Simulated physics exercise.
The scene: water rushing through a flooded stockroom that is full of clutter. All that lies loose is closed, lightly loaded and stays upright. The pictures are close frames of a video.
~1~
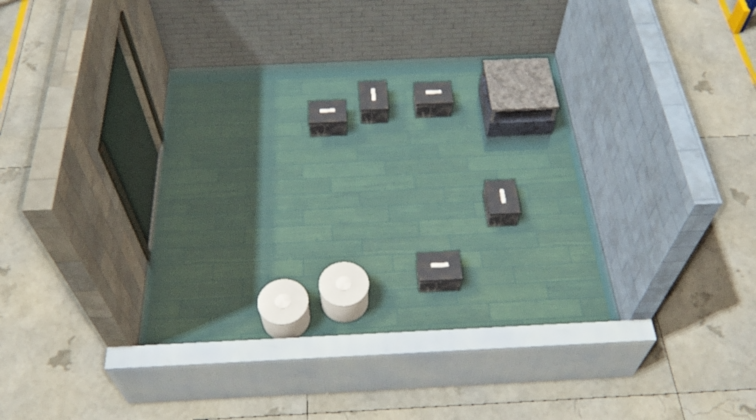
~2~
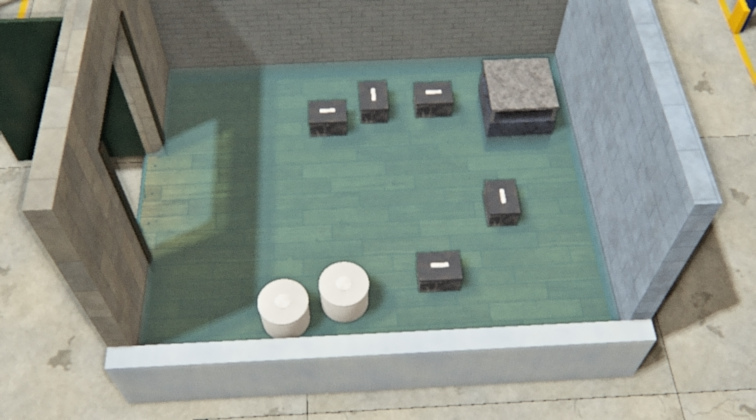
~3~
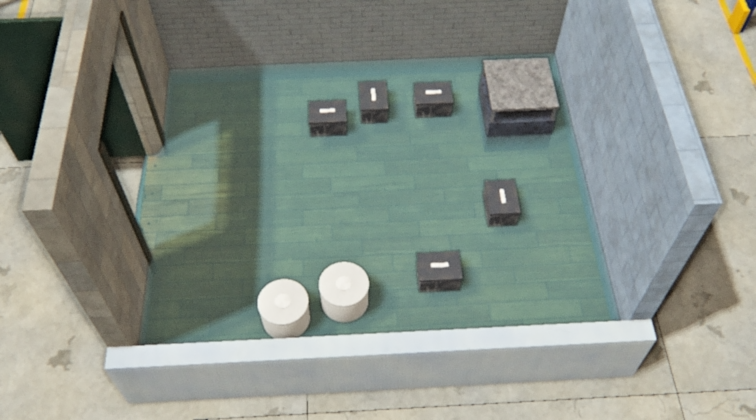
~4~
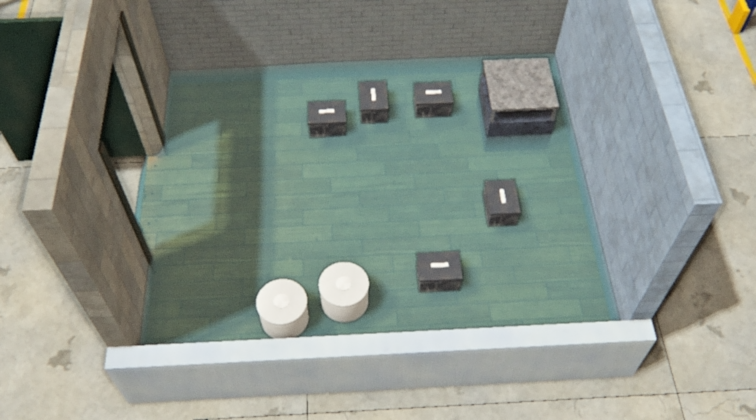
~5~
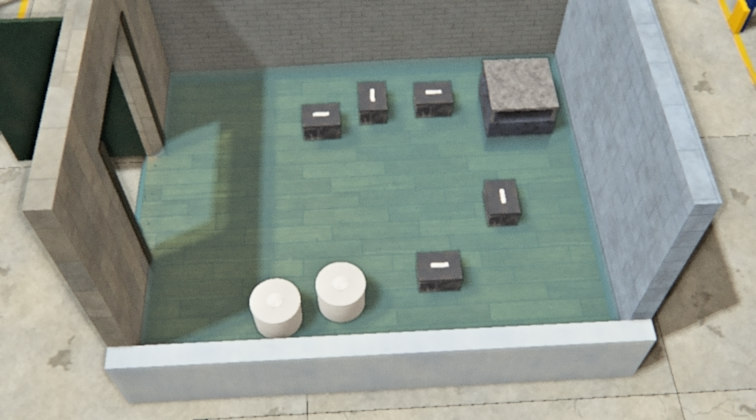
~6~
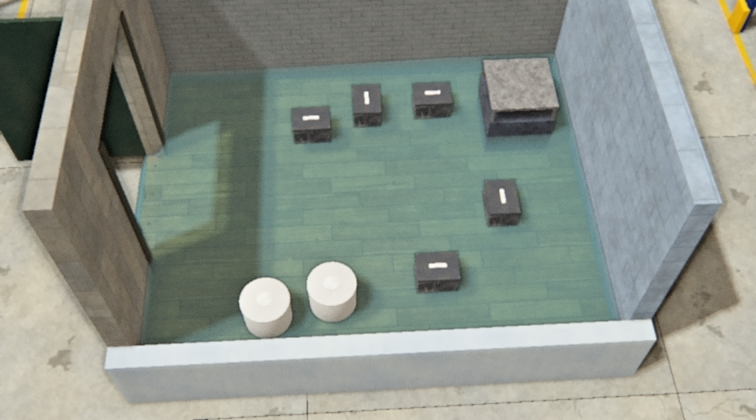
A dark green door in the left wall of a flooded, walled room opened, and after a short while the two white tubs and a few of the small dark boxes drifted slightly left.
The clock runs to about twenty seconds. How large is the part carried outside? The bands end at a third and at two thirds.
It is two thirds or more.
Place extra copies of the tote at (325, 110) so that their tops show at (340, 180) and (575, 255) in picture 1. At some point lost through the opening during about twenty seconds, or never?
One after the other: Out, kept in.
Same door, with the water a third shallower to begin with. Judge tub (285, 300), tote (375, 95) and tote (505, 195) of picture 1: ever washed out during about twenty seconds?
As listed: Gone, through, kept in.
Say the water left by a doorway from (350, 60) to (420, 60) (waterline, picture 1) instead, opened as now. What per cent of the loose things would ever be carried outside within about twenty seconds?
I make it 60 per cent.
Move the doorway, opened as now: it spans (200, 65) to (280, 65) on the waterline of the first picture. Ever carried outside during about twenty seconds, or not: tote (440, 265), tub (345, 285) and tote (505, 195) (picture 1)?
As listed: Still in, inside, kept in.
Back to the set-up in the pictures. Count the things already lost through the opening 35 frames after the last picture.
I count 4.
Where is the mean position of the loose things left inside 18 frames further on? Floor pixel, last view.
Around (284, 216).
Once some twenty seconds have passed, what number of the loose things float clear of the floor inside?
I count 1.
A moment on, 0 of 7 are out; 7 afloat.
Next, 1 of 7 are out; 6 afloat.
Later, 4 of 7 are out; 3 afloat.
In the end, 6 of 7 are out; 1 afloat.
